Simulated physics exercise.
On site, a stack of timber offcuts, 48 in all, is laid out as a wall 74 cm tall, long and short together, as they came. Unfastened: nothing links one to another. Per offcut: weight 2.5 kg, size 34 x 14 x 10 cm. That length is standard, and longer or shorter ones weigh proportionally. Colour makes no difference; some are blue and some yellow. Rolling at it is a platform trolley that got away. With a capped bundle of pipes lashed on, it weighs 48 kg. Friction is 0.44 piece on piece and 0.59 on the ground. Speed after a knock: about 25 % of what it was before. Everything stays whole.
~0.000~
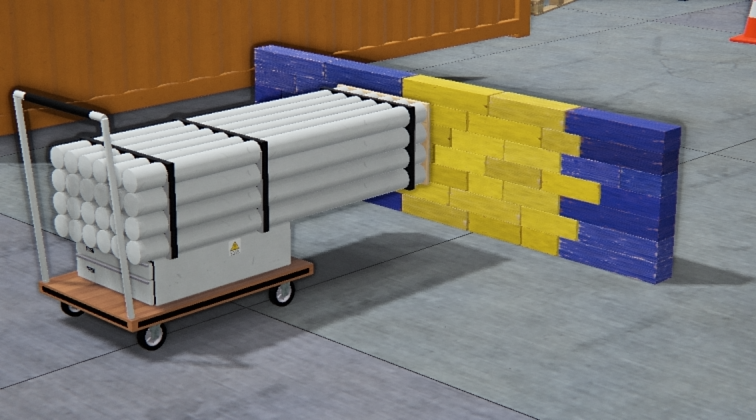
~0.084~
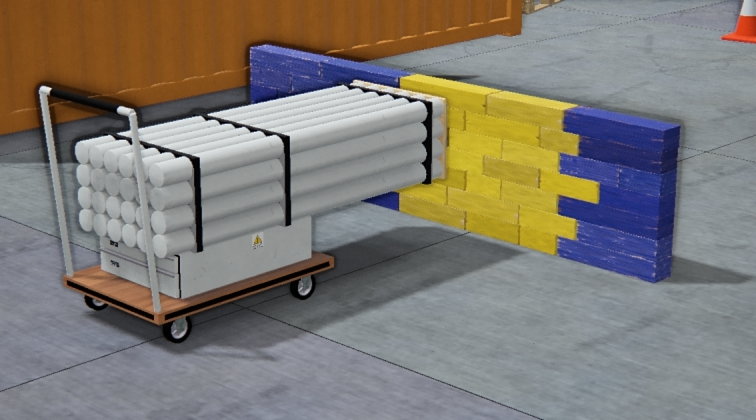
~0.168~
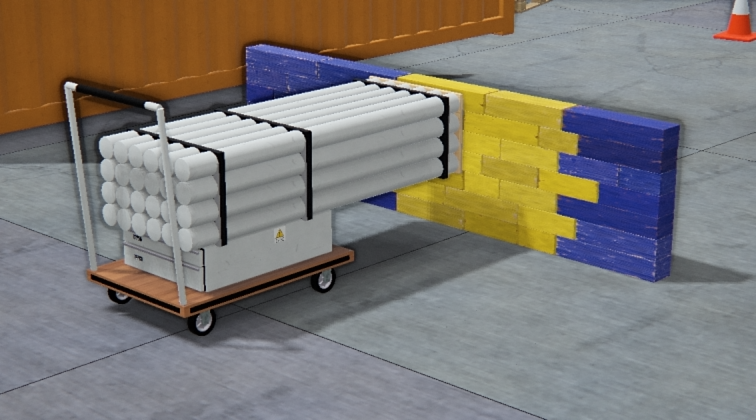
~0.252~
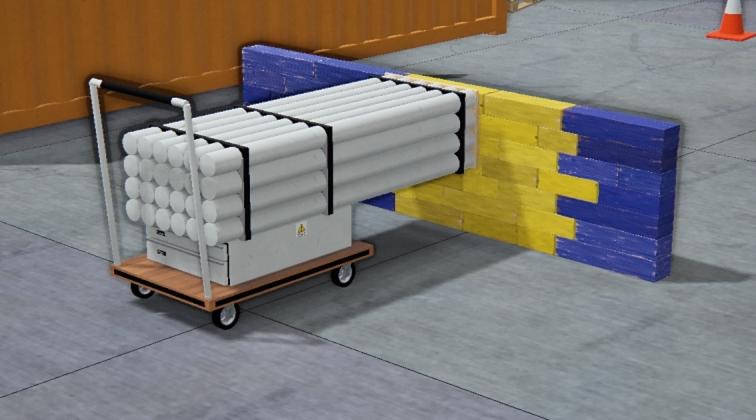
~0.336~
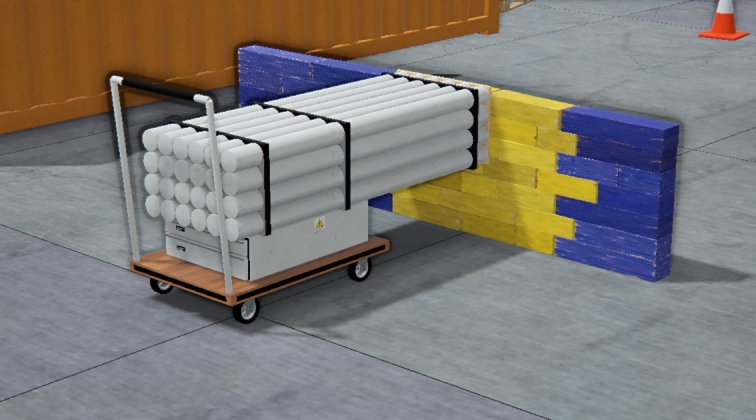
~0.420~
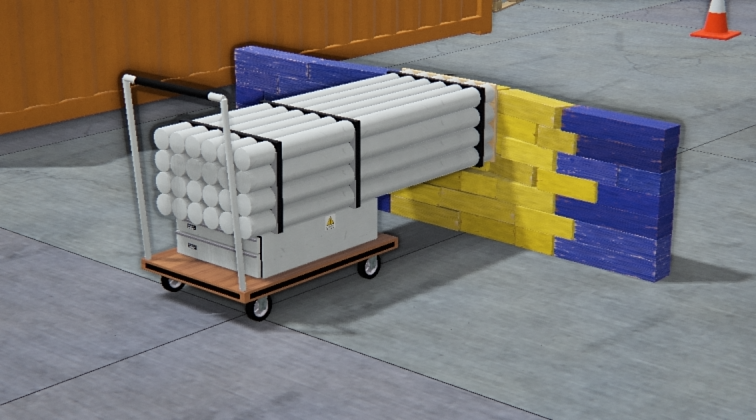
A trolley of pipes rolls right into a blue and yellow wall, slightly shifting some blocks.
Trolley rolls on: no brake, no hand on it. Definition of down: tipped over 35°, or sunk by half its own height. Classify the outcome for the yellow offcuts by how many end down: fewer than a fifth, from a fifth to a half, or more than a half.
It is more than a half.
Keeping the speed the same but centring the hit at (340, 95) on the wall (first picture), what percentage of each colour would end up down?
The blue ones would be 50 per cent down and the yellow ones 10 per cent.
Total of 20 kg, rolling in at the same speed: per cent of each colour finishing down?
You'd get blue at 10 and yellow at 50 per cent down.
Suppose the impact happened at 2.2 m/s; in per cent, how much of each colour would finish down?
The blue would finish 10 in a hundred down, the yellow 60 in a hundred.
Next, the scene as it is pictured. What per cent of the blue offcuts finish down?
For blue, it's 10%.
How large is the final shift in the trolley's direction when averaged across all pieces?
Average: Roughly 15 cm.
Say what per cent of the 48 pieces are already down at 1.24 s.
By that time it is 35 percent.
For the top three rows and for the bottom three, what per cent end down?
50% and 10%.
After 0.52 s, load 15 cm past the wall's line, still rolling; none of the 22 yellow offcuts down (0 of 48 in all colours); top yellow offcut 11° from how it stood.
After 0.70 s, load 25 cm past the wall's line, still rolling; 13 of the 22 yellow offcuts down (13 of 48 in all colours); top yellow offcut 37° from how it stood, 17 cm lower.
After 0.90 s, load 35 cm past the wall's line, still rolling; 14 of the 22 yellow offcuts down (16 of 48 in all colours); top yellow offcut 22° from how it stood, 49 cm lower.
After 1.24 s, load 50 cm past the wall's line, still rolling; 14 of the 22 yellow offcuts down (16 of 48 in all colours); top yellow offcut 4° from how it stood, 62 cm lower.
In the end (2.7 s), load 80 cm past the wall's line, stopped; 14 of the 22 yellow offcuts down (16 of 48 in all colours); top yellow offcut 63 cm lower; top blue offcut unmoved. That is 64 per cent. From the last view, middles, top yellow offcut near (575, 168), top blue offcut near (279, 63).
